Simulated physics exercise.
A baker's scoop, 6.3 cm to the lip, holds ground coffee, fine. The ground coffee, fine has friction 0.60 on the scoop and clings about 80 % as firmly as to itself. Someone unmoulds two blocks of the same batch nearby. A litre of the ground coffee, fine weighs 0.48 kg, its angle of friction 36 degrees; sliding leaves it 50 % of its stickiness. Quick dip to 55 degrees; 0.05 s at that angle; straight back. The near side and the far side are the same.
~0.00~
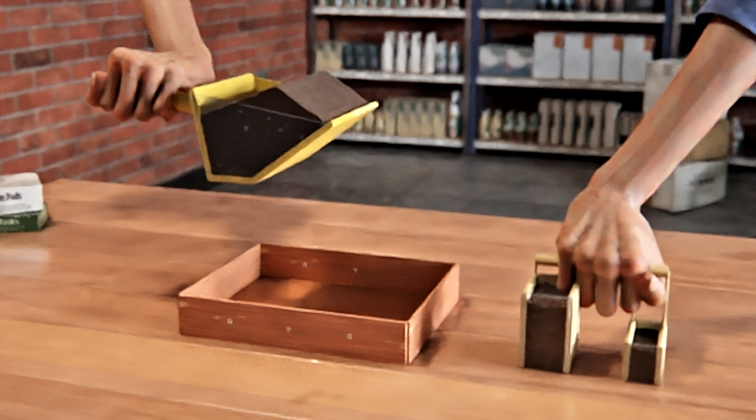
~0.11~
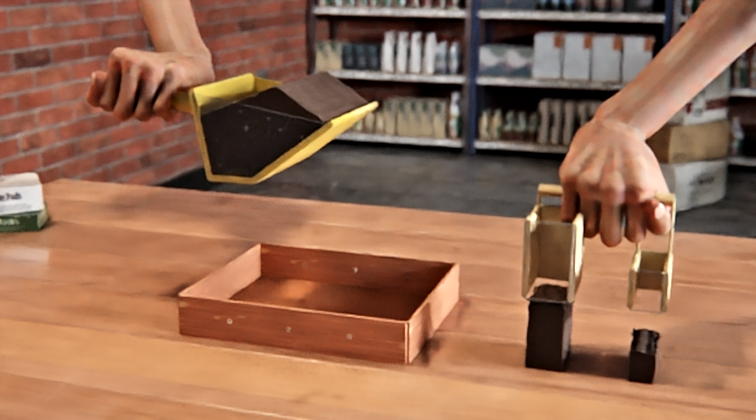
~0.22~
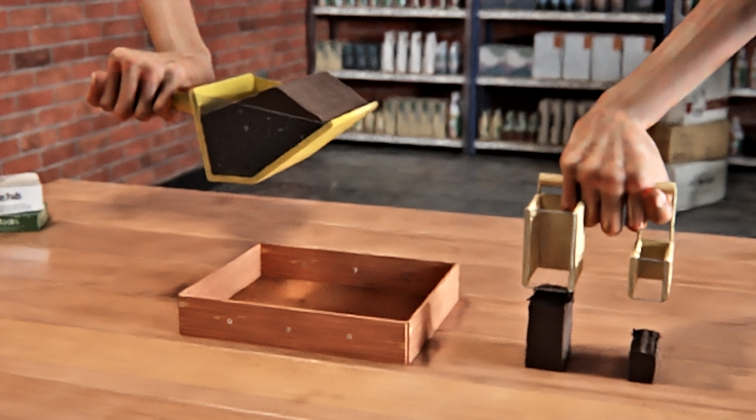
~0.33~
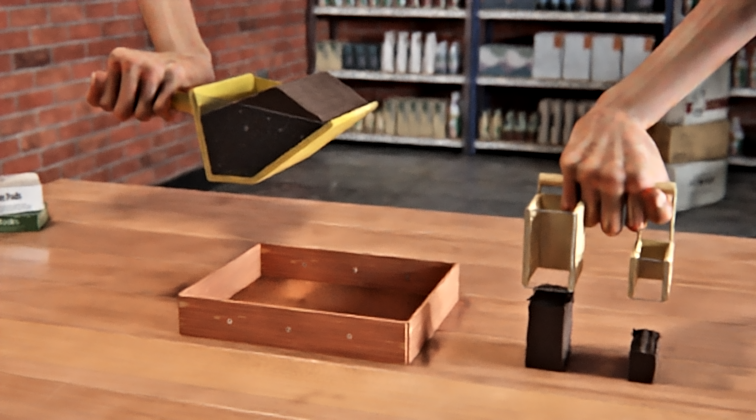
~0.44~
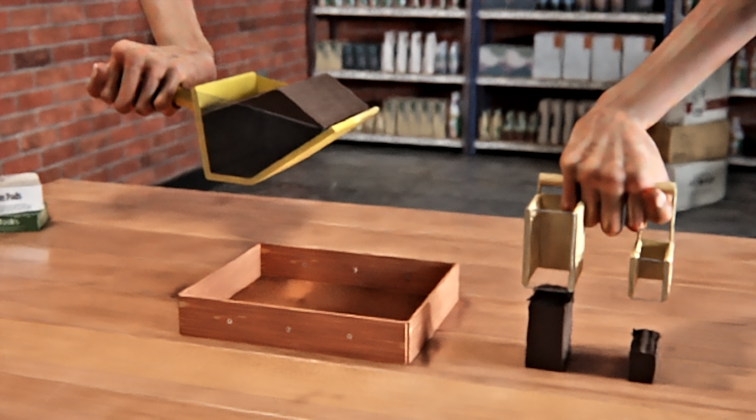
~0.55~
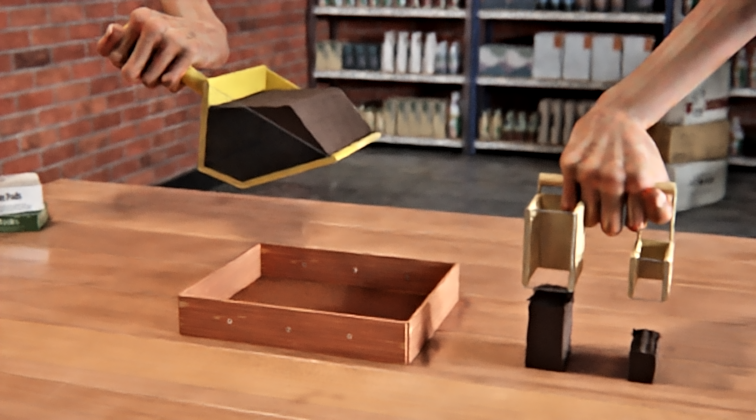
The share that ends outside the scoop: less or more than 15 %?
The share that ends outside the scoop is less than 15 %.
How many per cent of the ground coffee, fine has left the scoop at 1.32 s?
I'd put it near 0 in a hundred.
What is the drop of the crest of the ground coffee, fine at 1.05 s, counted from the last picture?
I'd put it at close to 0.5 cm.
After 0.77 s, the scoop is at 52 degrees and 0 % has left it.
After 1.05 s, the scoop is at 42 degrees and 0 % has left it.
After 1.32 s, the scoop is at 2 degrees and 0 % has left it.
After 1.59 s, the scoop is at 0 degrees and 0 % has left it.
After 1.92 s, at the end, the scoop is at 0 degrees and 0 % has left it.
